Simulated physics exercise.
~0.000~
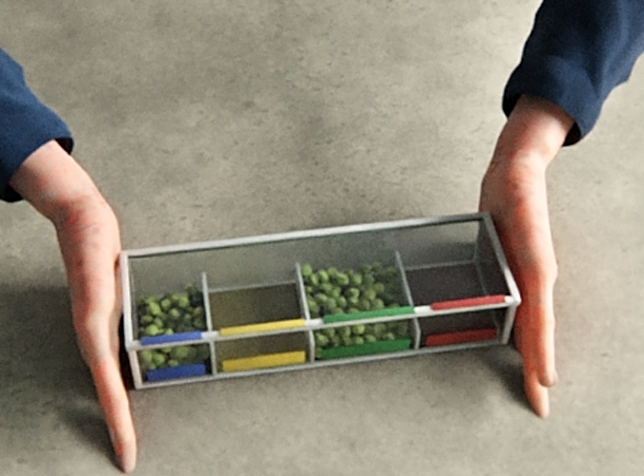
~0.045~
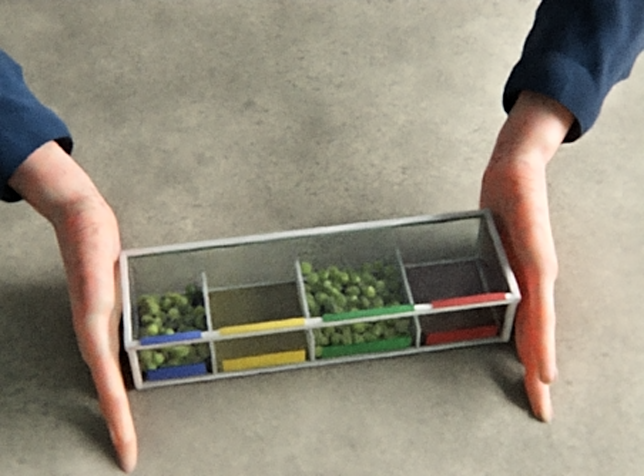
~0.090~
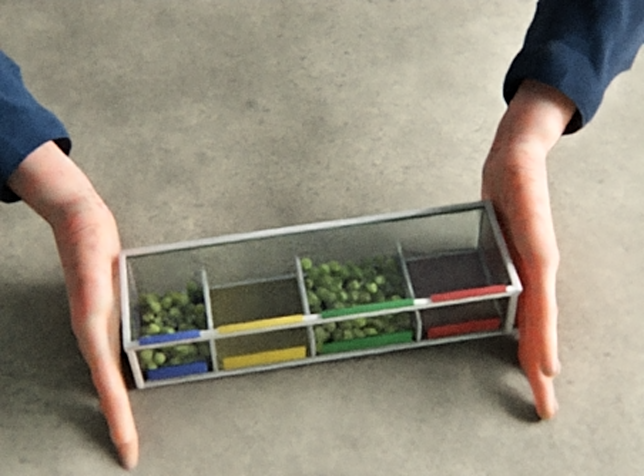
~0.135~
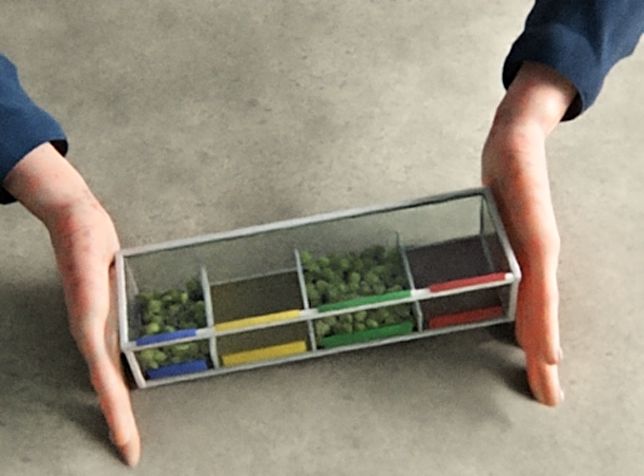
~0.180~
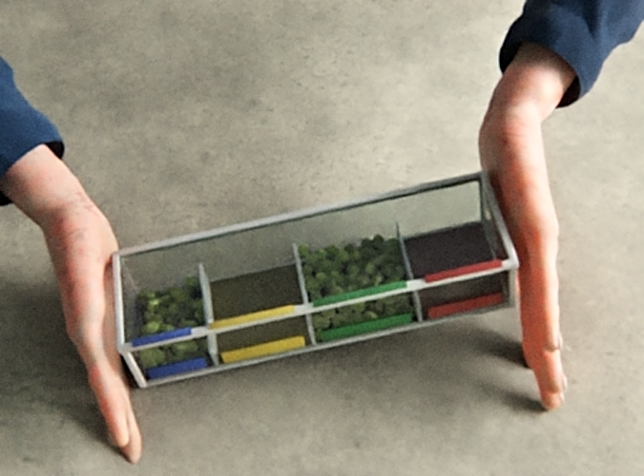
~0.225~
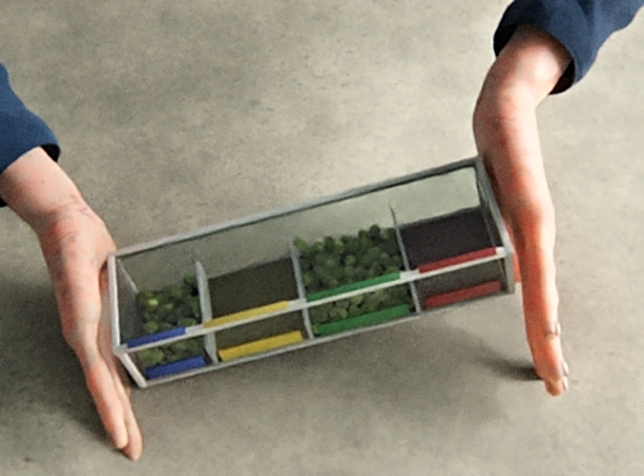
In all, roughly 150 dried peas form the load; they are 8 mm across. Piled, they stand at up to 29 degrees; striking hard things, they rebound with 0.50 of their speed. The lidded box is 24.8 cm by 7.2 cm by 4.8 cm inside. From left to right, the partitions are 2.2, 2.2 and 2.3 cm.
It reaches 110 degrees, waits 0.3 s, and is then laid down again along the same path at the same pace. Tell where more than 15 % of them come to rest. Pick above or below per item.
Red = below; blue = above; green = below; yellow = below.
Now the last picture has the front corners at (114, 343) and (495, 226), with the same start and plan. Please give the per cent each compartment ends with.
Red 0 %; blue 100 %; green 0 %; yellow 0 %.
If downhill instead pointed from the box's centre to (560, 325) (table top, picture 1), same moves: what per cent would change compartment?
My guess is roughly 100 percent.
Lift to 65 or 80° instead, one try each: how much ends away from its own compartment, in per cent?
Close to 0 in a hundred first, and 30 in a hundred second.
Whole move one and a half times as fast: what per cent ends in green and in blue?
Per cent - green: 0; blue: 95.
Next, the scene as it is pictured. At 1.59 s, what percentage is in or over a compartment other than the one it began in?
60 percent.
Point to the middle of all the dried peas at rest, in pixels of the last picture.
Near (171, 330).
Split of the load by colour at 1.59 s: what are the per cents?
Red 0; blue 80; green 0; yellow 20.
Then, at 1.59 s, tilt 110 degrees; blue 80 %, yellow 20 %.
After 2.50 s, tilt 57 degrees; blue 100 %.
After 3.41 s, tilt 0 degrees; blue 95 %, yellow 5 %.
In the end, at 3.8 s, red 0 %, blue 95 %, green 0 %, yellow 5 %.
